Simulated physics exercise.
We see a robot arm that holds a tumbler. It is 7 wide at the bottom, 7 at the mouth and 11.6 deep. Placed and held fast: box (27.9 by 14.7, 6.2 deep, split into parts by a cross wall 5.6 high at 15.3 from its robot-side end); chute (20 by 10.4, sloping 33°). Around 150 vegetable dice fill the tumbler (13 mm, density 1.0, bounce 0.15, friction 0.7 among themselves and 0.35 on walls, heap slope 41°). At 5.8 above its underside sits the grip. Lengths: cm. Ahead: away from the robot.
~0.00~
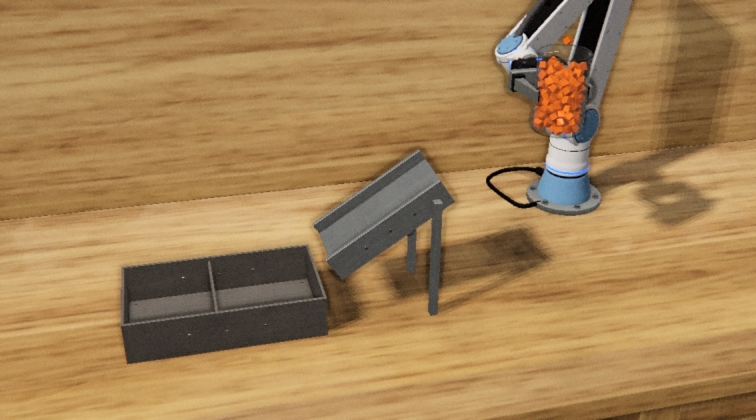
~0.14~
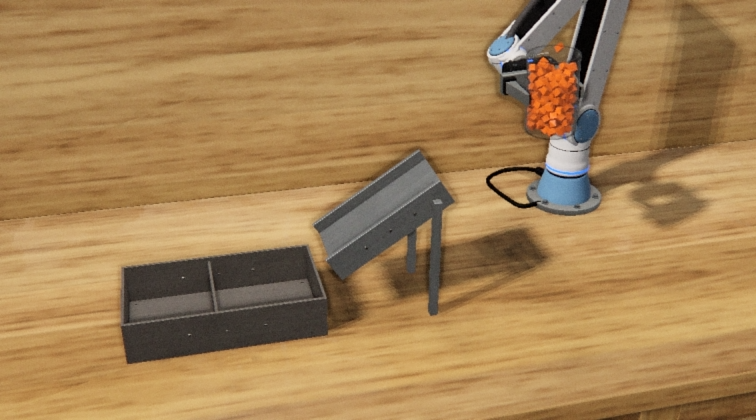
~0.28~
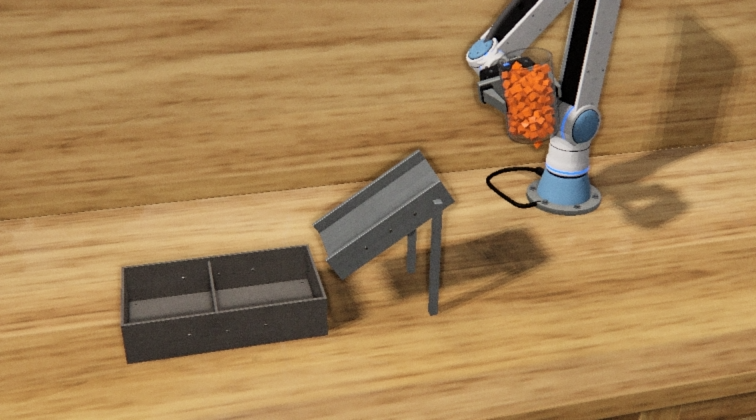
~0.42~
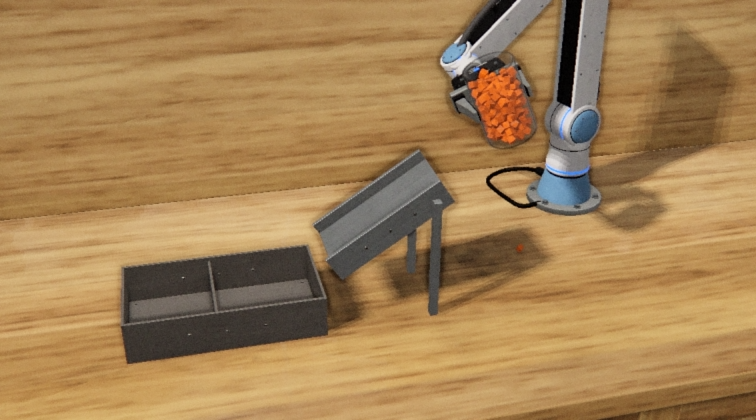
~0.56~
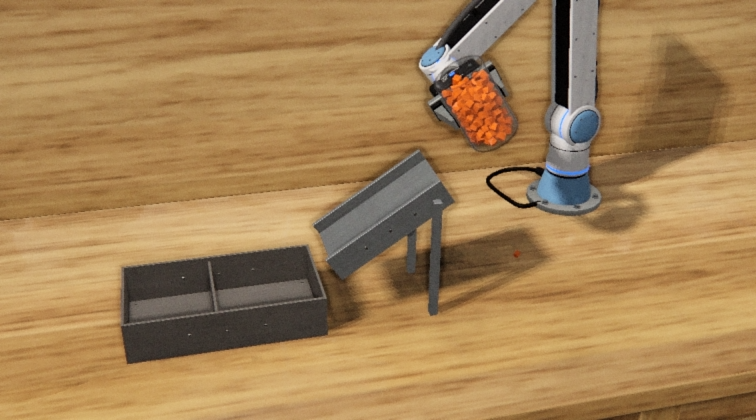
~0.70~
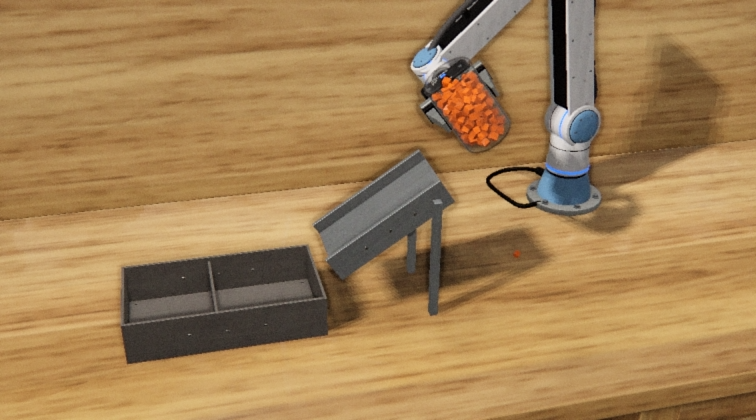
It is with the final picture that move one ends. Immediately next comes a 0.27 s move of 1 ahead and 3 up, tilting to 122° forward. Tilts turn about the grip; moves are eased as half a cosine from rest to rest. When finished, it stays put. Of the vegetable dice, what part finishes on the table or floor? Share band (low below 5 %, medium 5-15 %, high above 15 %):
It is low, below 5 %.
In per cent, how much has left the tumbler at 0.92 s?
0 %.
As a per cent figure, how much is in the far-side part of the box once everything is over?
The share comes to around 0 per cent.
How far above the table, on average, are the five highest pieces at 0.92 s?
Somewhere around 38 cm above the tabletop.
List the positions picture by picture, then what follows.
The tumbler middle at (561, 92), level; upper third of the load around (562, 78), from x 540 to 580, top at y 40; 154 in the tumbler, in the first picture.
The tumbler middle at (552, 93), tilted 3° forward; upper third of the load around (553, 80), from x 530 to 570, top at y 45; 153 in the tumbler, 1 on the chute or in flight, in the second picture.
The tumbler middle at (529, 97), tilted 12° forward; upper third of the load around (529, 85), from x 505 to 550, top at y 70; 153 in the tumbler, 1 on the chute or in flight, in the third picture.
The tumbler middle at (501, 102), tilted 23° forward; upper third of the load around (500, 89), from x 475 to 530, top at y 70; 153 in the tumbler, 1 on the table or floor, in the fourth picture.
The tumbler middle at (477, 105), tilted 32° forward; upper third of the load around (477, 94), from x 445 to 515, top at y 75; 153 in the tumbler, 1 on the table or floor, in the fifth picture.
The tumbler middle at (469, 107), tilted 35° forward; upper third of the load around (467, 95), from x 435 to 515, top at y 75; 153 in the tumbler, 1 on the table or floor, in the sixth picture.
After 0.81 s, tilted 65° forward, highest piece 36 above the table; 153 in the tumbler, 1 on the table or floor.
After 0.92 s, tilted 114° forward, highest piece 38 above the table; 153 in the tumbler, 1 on the table or floor.
After 1.17 s, tilted 122° forward, highest piece 35 above the table; 102 in the tumbler, 2 in the robot-side part, 1 on the table or floor, 49 on the chute or in flight.
After 2.22 s, tilted 122° forward, highest piece 3 above the table; 153 in the robot-side part, 1 on the table or floor.
In the end, 153 in the robot-side part, 1 on the table or floor. That is 1 % on the table or floor.
